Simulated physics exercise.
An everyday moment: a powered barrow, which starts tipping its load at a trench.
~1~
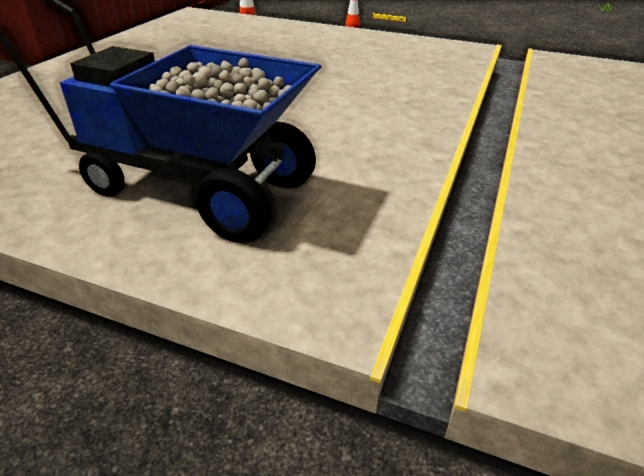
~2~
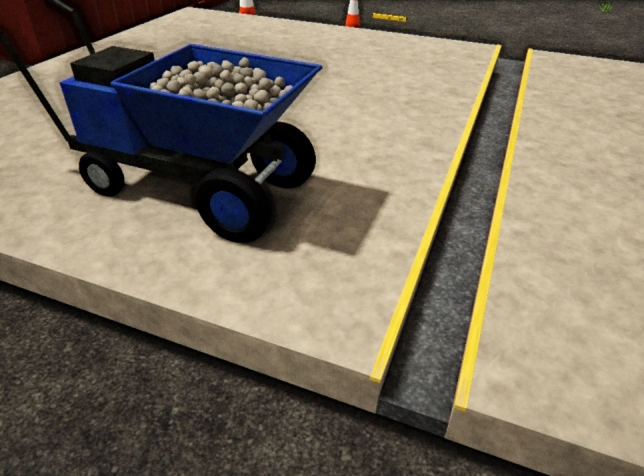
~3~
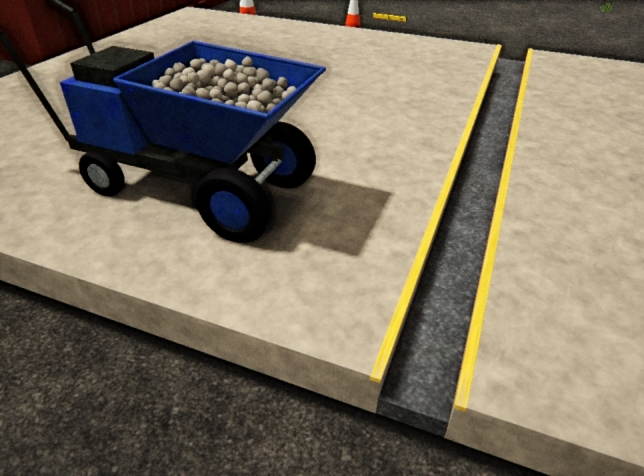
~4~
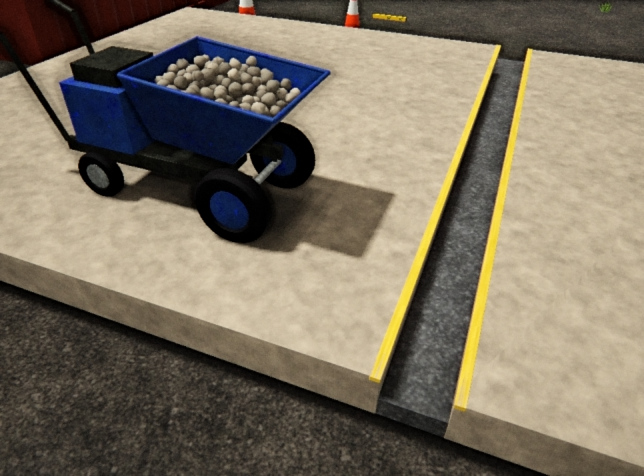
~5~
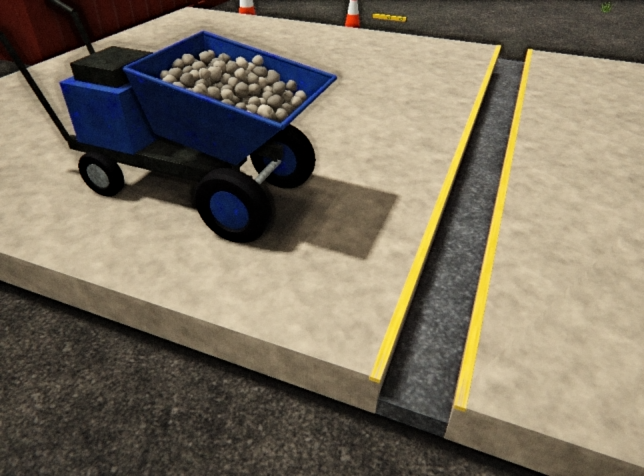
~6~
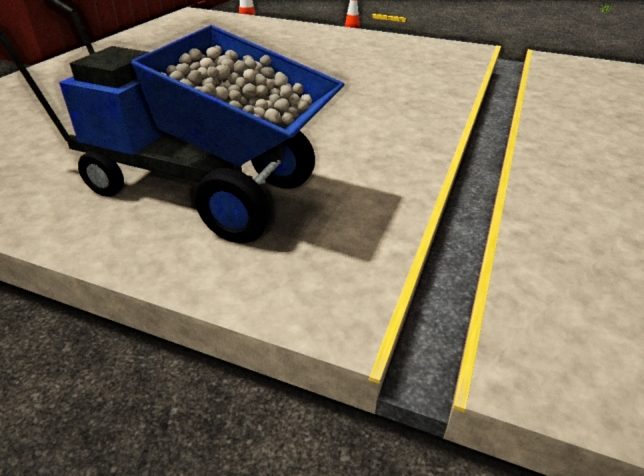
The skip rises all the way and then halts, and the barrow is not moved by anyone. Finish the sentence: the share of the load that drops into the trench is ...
Less than half.
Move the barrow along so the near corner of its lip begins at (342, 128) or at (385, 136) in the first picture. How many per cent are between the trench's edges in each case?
First try: Around 70 %; second try: Around 50 %.
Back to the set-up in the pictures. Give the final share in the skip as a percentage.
Estimate: Some 30 %.
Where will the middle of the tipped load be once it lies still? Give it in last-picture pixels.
About pixel (399, 240).
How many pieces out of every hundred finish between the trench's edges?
Roughly 20 %.
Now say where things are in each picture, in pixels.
In the first frame, lip of the skip (263, 114), level; top of the load (212, 84), river pebbles; first edge of the trench (397, 320); far edge (474, 343), the trench over half as wide as the skip, and about half as deep as wide.
In the second frame, lip of the skip (264, 114), level; top of the load (213, 83).
In the third frame, lip of the skip (268, 117), tipped barely; top of the load (216, 82).
In the fourth frame, lip of the skip (274, 121), tipped a little; top of the load (205, 81).
In the fifth frame, lip of the skip (282, 127), tipped a little; top of the load (211, 78).
In the sixth frame, lip of the skip (291, 135), tipped clearly; top of the load (218, 76); first edge of the trench (396, 321); far edge (473, 343).
Just after the last frame, skip tipped steeply; every one in the skip.
A moment on, skip tipped steeply; the larger part in the skip; about a tenth short of the trench; just a few falling.
Further on, skip tipped right over; roughly a third in the skip; roughly half short of the trench; about a tenth in or heaped over the trench.
When it is over, skip tipped right over; roughly a third in the skip; roughly half short of the trench; roughly a quarter in or heaped over the trench; not one beyond it.
